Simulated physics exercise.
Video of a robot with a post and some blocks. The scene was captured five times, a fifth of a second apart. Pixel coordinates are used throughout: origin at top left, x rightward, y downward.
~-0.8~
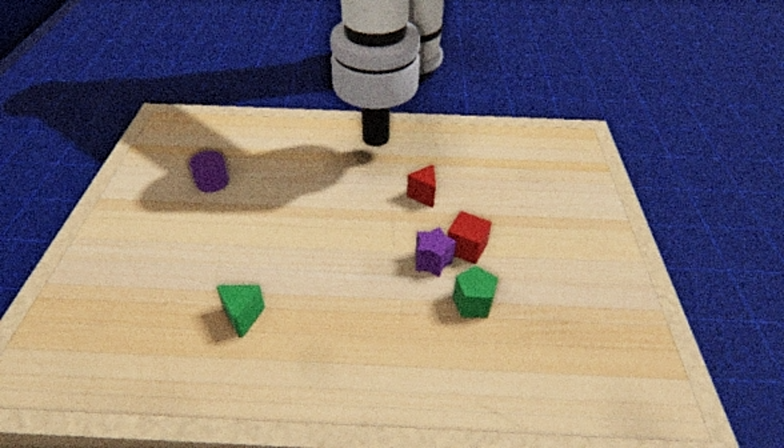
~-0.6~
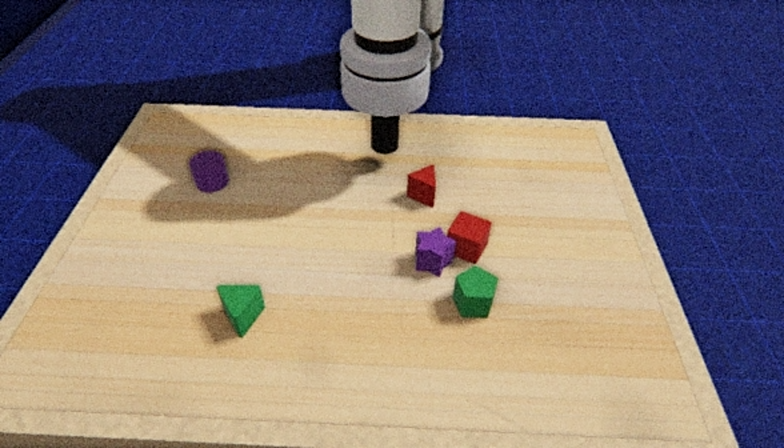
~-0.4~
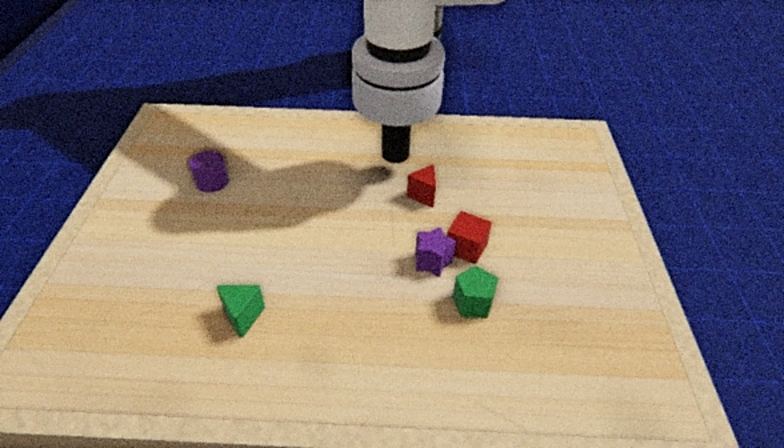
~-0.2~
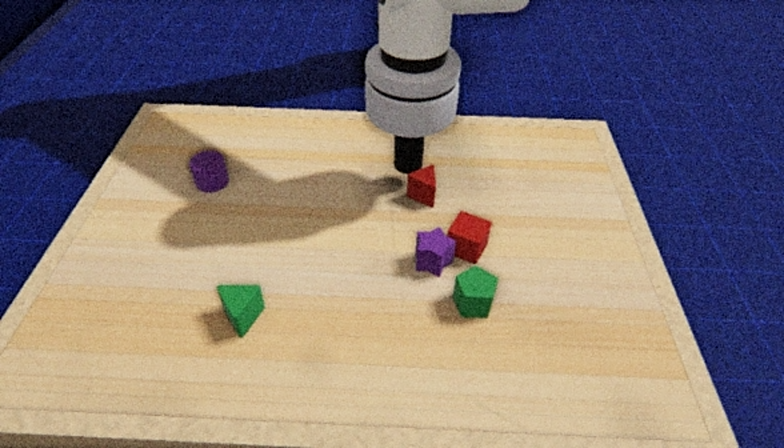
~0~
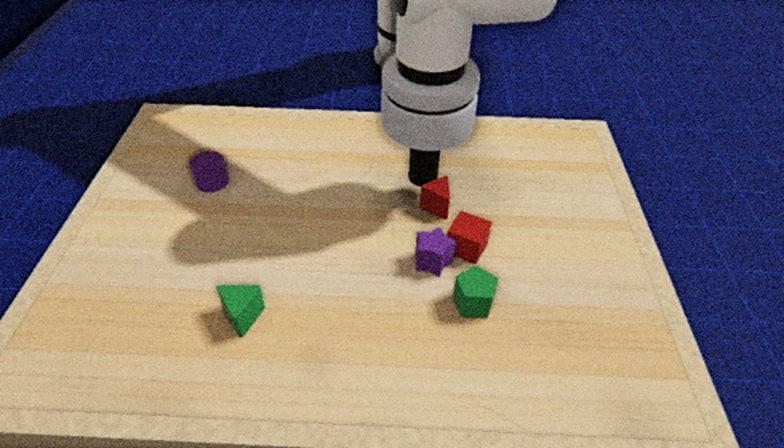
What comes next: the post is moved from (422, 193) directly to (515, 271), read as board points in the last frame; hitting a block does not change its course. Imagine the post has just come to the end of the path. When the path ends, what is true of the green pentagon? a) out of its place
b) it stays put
My answer is option a.
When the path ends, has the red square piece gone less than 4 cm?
No, that is not how it ends up.
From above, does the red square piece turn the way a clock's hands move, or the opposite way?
Viewed from overhead, the red square piece winds up turned clockwise.
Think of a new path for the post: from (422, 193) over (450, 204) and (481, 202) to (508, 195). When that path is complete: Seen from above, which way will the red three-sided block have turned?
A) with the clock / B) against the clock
A.
The first path, step by step. One third of the way, post at (452, 202); red three-sided block at (474, 210), turned 10° anticlockwise; red square piece at (470, 230).
Two thirds of the way, post at (484, 228); purple star at (435, 243), turned 15° clockwise; red three-sided block at (512, 230), turned 35° anticlockwise; red square piece at (480, 251), turned 35° clockwise; green pentagon at (477, 286).
At the end, post at (519, 255); purple star at (435, 243), turned 15° clockwise; red three-sided block at (551, 250), turned 70° anticlockwise; red square piece at (493, 264), turned 105° clockwise; green pentagon at (473, 290), turned 15° anticlockwise.
